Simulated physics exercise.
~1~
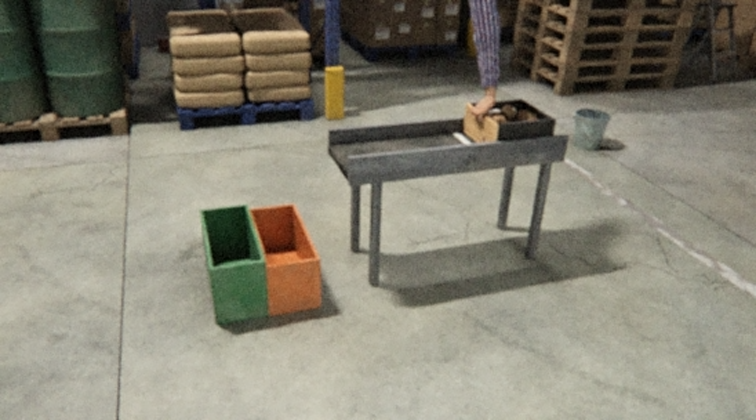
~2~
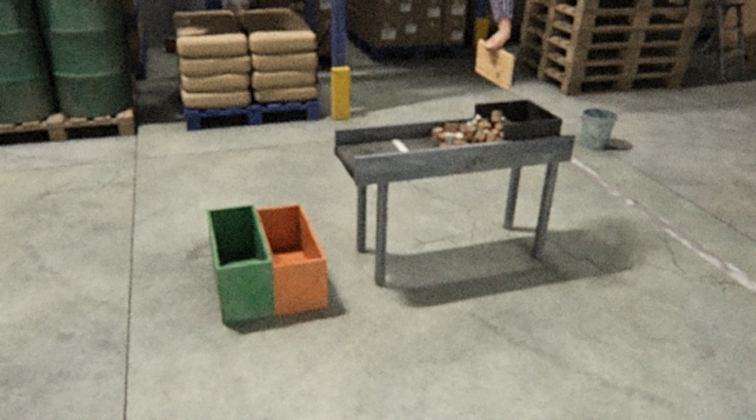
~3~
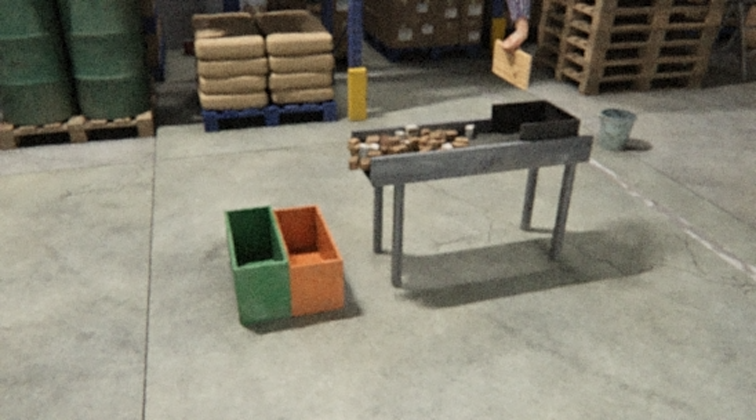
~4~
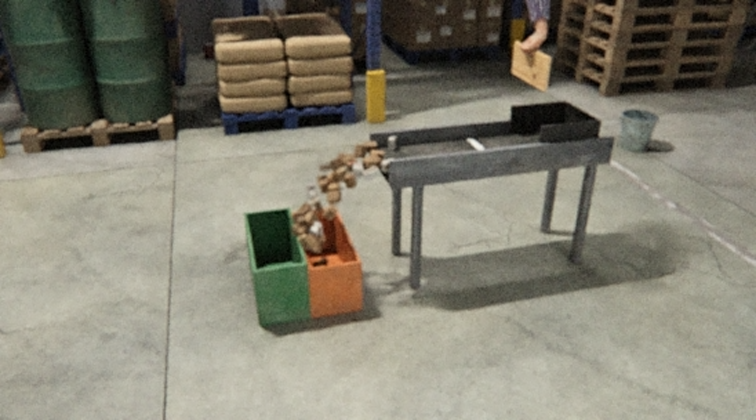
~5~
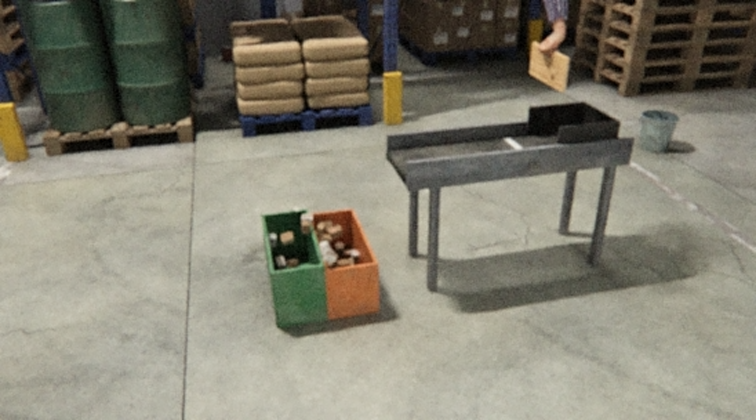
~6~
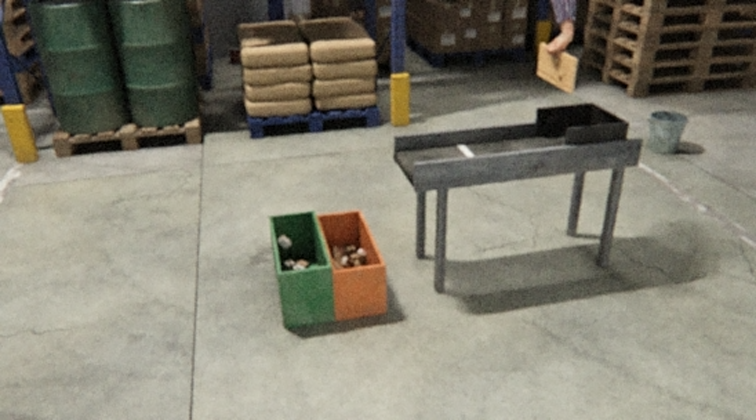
Small brown parcels riding left along a grey conveyor after a hand lifts the gate, then tumbling into orange and green totes.
